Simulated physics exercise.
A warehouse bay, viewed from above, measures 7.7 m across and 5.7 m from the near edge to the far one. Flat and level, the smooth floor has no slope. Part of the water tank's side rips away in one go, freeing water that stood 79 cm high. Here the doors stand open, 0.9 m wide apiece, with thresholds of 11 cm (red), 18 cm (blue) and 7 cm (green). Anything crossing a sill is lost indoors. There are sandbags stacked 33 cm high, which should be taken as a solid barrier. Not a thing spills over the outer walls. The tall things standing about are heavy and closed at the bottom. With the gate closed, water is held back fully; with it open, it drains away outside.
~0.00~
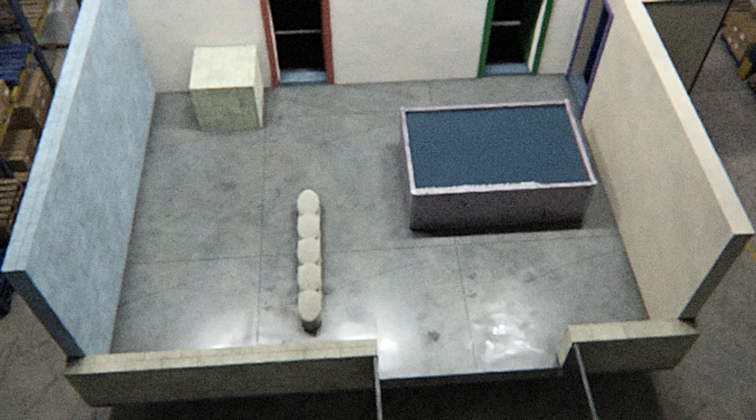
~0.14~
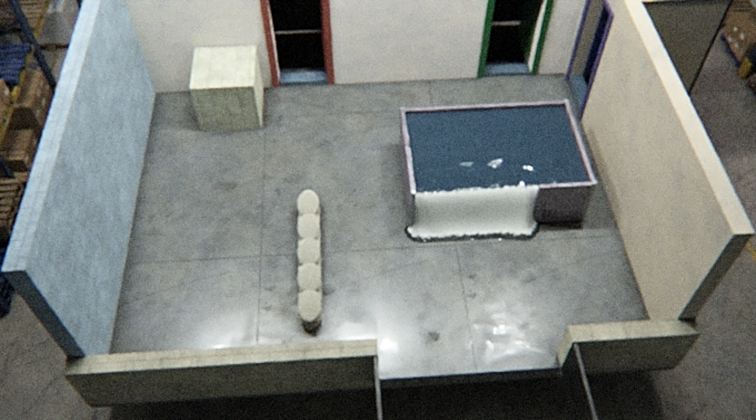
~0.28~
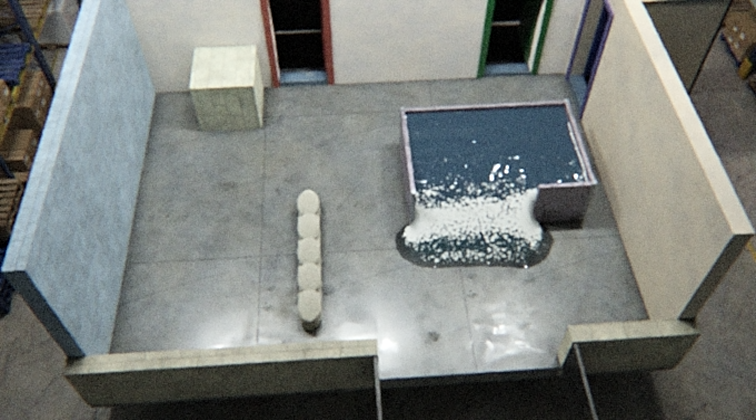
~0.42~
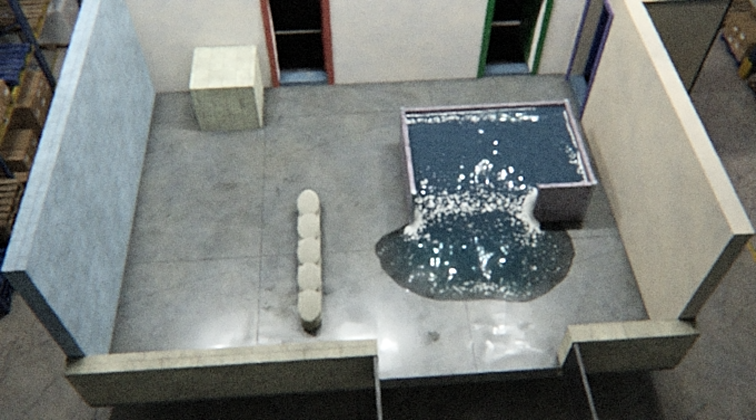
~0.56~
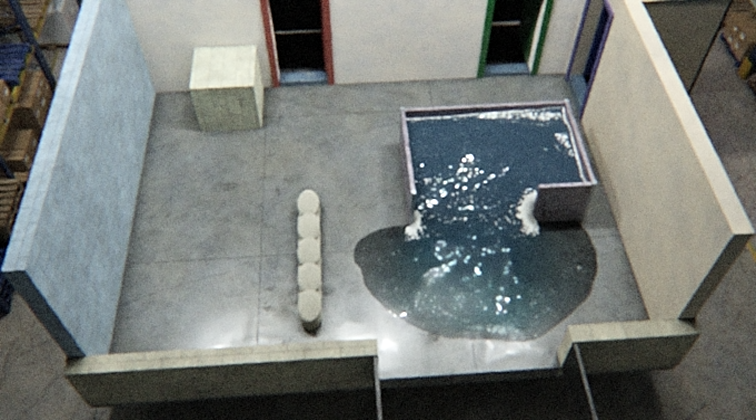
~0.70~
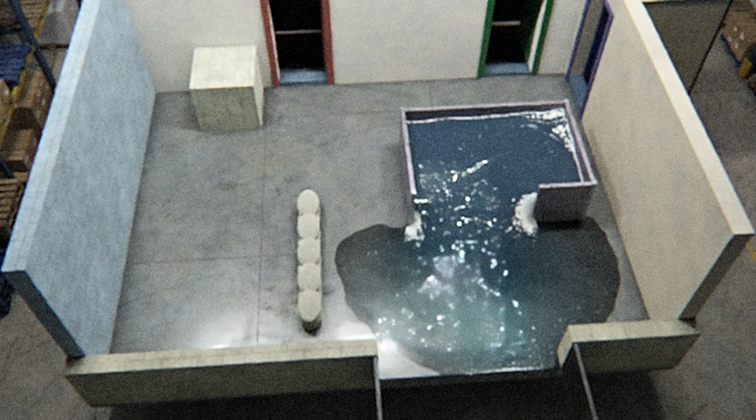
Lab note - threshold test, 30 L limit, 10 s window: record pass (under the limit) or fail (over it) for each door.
Results: Red door pass, blue door pass, green door pass.
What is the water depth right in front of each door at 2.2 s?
Readings (cm): Red = 0; blue = 0; green = 0.
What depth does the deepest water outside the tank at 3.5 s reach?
Roughly 18 cm.
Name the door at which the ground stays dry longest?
Last comes the red one.
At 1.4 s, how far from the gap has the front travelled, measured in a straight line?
3.8 m.
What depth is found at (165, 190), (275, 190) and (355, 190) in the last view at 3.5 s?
Depths: About 0, 0 and 0 centimetres.
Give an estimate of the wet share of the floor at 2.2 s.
Covered: Roughly 30 %.
After 1.4 s water covers 25 % of the floor and is deepest (38 cm) near (654, 344); red door not reached, blue door not reached, green door not reached.
After 2.2 s water covers 30 % of the floor and is deepest (33 cm) near (331, 353); red door not reached, blue door not reached, green door not reached.
After 3.5 s water covers 45 % of the floor and is deepest (18 cm) near (477, 229); red door not reached, blue door not reached, green door not reached.
After 6.0 s water covers 60 % of the floor and is deepest (10 cm) near (431, 232); red door not reached, blue door 5 cm at the sill, 0 L in, green door 4 cm at the sill, 0 L in.
After 10.0 s water covers 85 % of the floor and is deepest (6 cm) near (146, 154); red door 2 cm at the sill, 0 L in, blue door 4 cm at the sill, 0 L in, green door 3 cm at the sill, 0 L in.
